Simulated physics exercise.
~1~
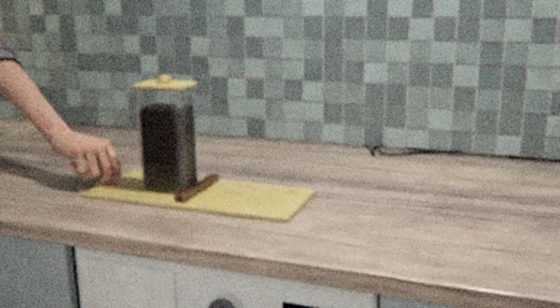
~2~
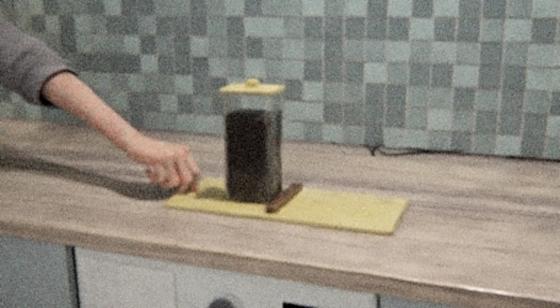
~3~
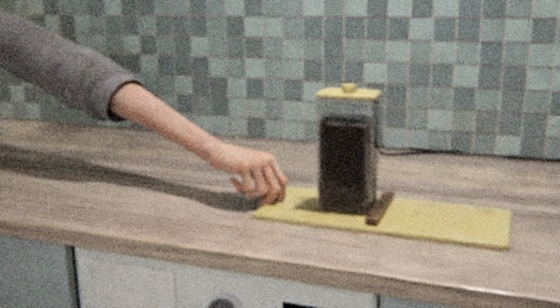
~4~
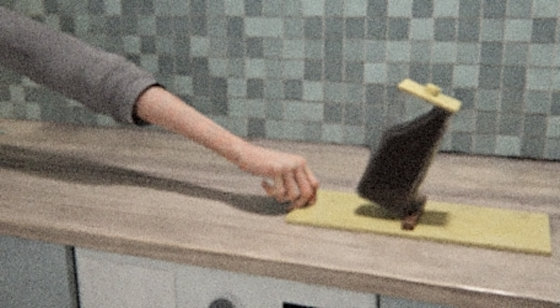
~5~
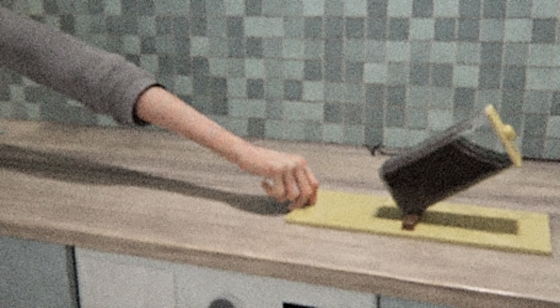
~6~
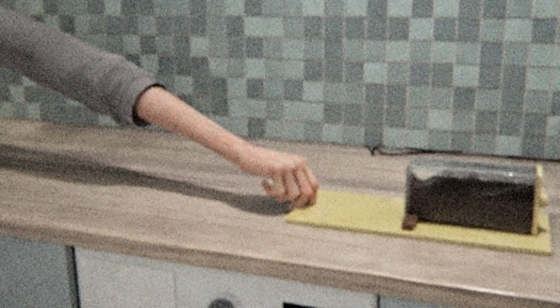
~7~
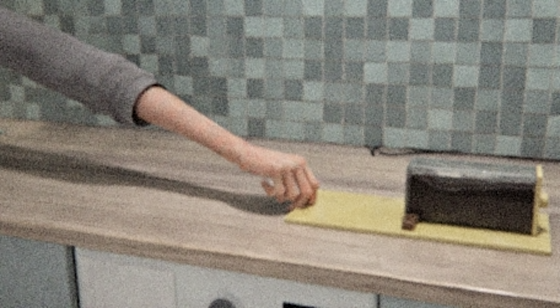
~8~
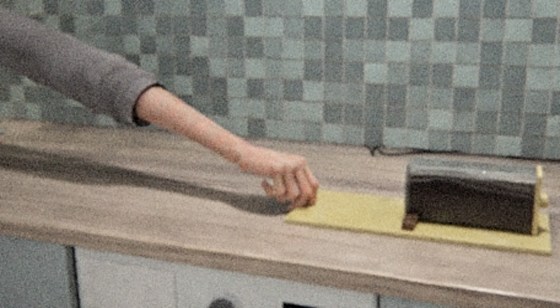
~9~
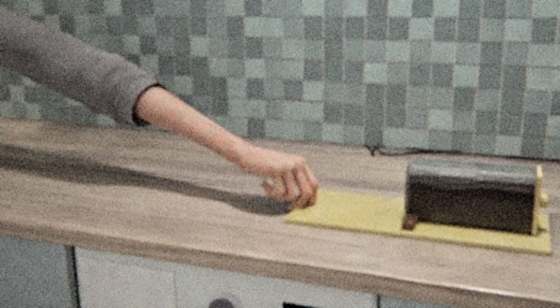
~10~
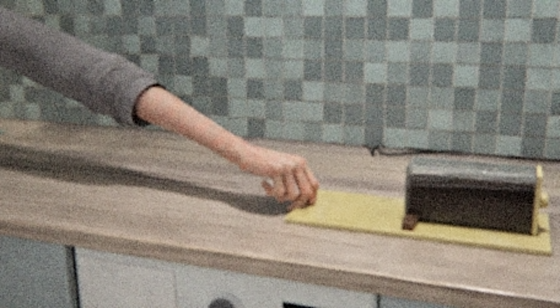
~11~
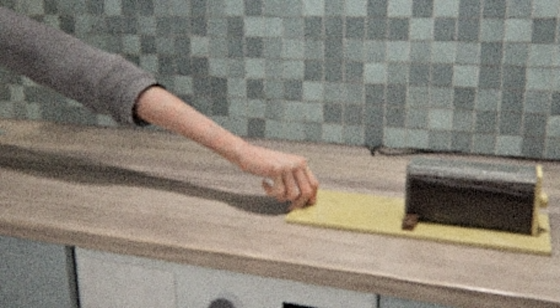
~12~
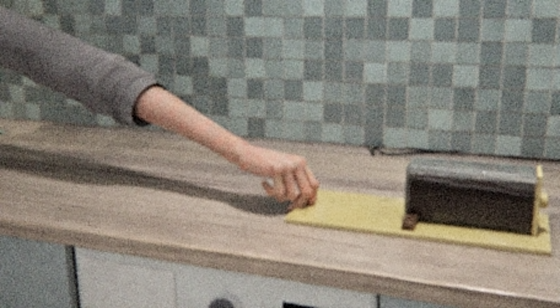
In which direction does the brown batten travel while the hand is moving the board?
The batten moves to the right, along with the yellow board.
